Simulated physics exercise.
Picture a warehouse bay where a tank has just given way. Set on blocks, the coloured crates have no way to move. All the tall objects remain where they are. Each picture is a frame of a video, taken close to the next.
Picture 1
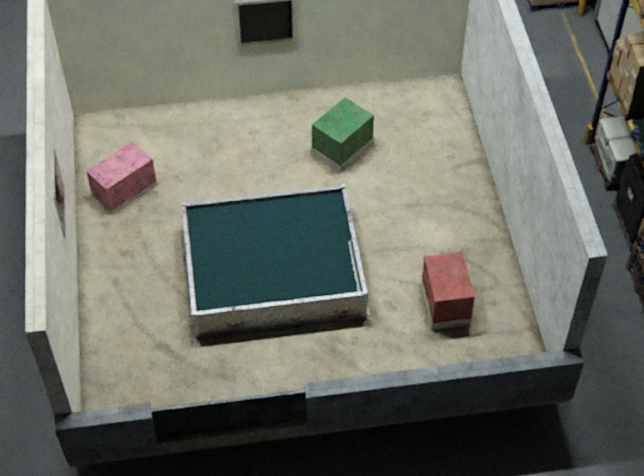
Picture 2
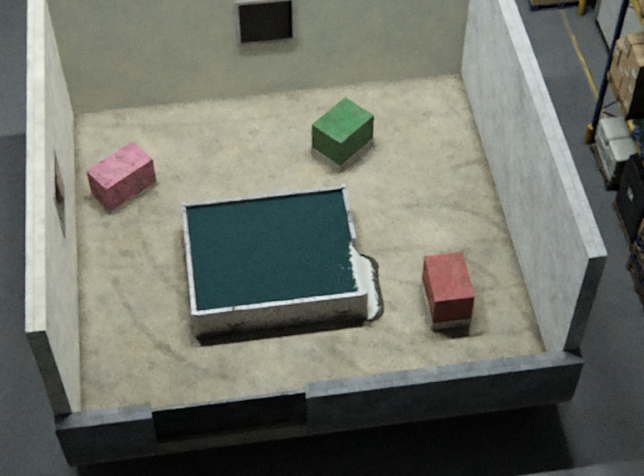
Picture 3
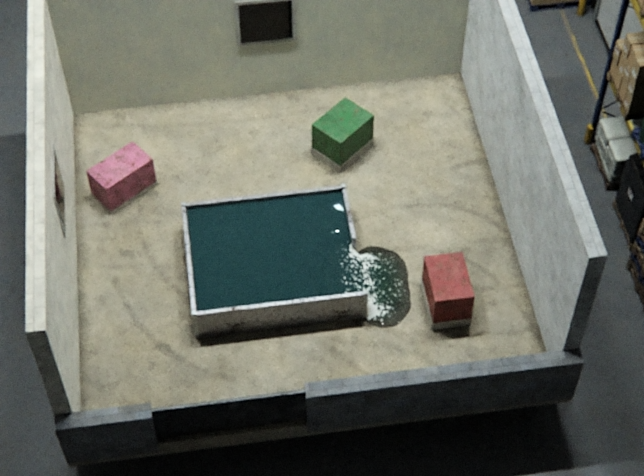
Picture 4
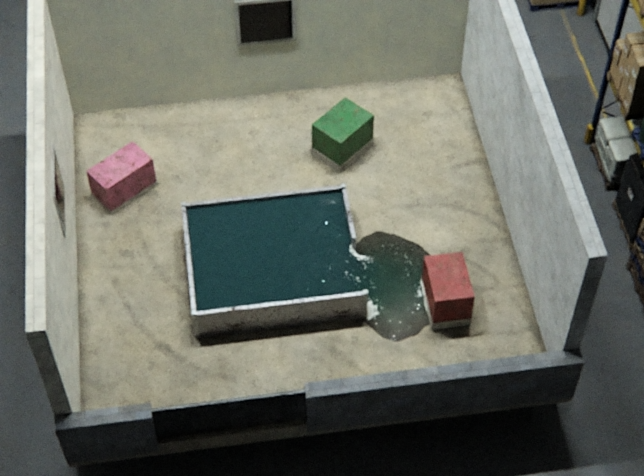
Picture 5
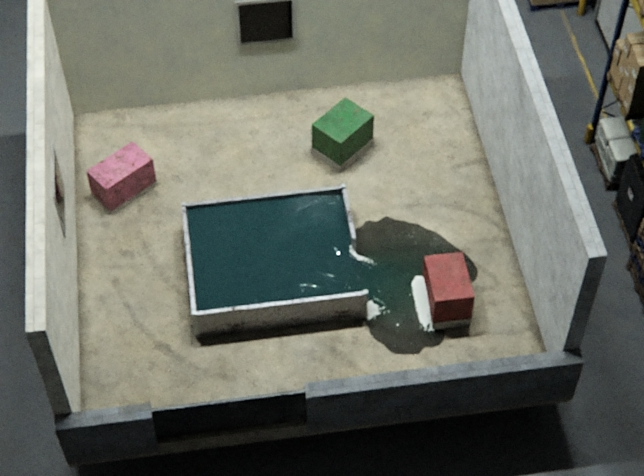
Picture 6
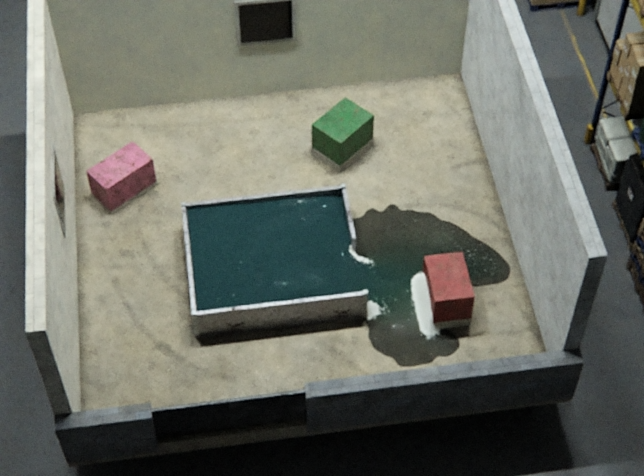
Water breaks through the right side of a low, open tank in a walled, sandy-floored warehouse bay, seen from high above by a still camera. Around the tank sit a pink crate at left, a green one behind and a red one at right, all motionless. The water foams through the gap, spreads rightward as a dark pool, reaches the red crate, and runs around it toward the right wall.
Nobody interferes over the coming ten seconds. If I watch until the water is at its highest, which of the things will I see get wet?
One by one: The green crate is protected by its plinth, the red crate is not protected by its plinth, the pink crate is not protected by its plinth.
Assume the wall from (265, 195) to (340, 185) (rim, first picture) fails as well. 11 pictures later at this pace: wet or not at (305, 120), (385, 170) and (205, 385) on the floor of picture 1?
In that order: Under water, flooded, free of water.
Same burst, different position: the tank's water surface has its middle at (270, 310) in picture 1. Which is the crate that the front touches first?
Red crate.
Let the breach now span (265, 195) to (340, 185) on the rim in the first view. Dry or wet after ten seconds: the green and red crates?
So the green crate goes wet while the red crate remains untouched.
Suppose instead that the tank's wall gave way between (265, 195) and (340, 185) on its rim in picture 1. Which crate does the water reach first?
The green crate.
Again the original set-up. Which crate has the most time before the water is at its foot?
That would be the pink-painted one.
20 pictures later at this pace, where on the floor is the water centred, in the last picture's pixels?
It's close to (345, 269).
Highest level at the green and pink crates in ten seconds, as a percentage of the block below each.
Close to 60 per cent, and close to 170 per cent, in that order.
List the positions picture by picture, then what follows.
Still water in the open tank at (272, 251), in the first picture.
The front is at (374, 316), out from the gap at (357, 280), in the second picture.
The front is at (398, 261), out from the gap at (357, 282), in the third picture.
The front is at a hidden place, out from the gap at (357, 283), in the fourth picture.
Water pours out at (357, 282) and has run to (470, 268), in the fifth picture.
The front is at (500, 265), out from the gap at (357, 282), in the sixth picture.
A moment on, water covers 15 % of the floor; the green crate not reached, the red crate water round its plinth, the pink crate not reached.
Next, water covers 25 % of the floor; the green crate not reached, the red crate water round its plinth, the pink crate not reached.
Then, water covers 45 % of the floor; the green crate not reached, the red crate water round its plinth, the pink crate not reached.
Later, water covers 70 % of the floor; the green crate water round its plinth, the red crate water round its plinth, the pink crate not reached.
In the end, water covers 100 % of the floor; the green crate stayed above the water, the red crate was topped, the pink crate was topped.
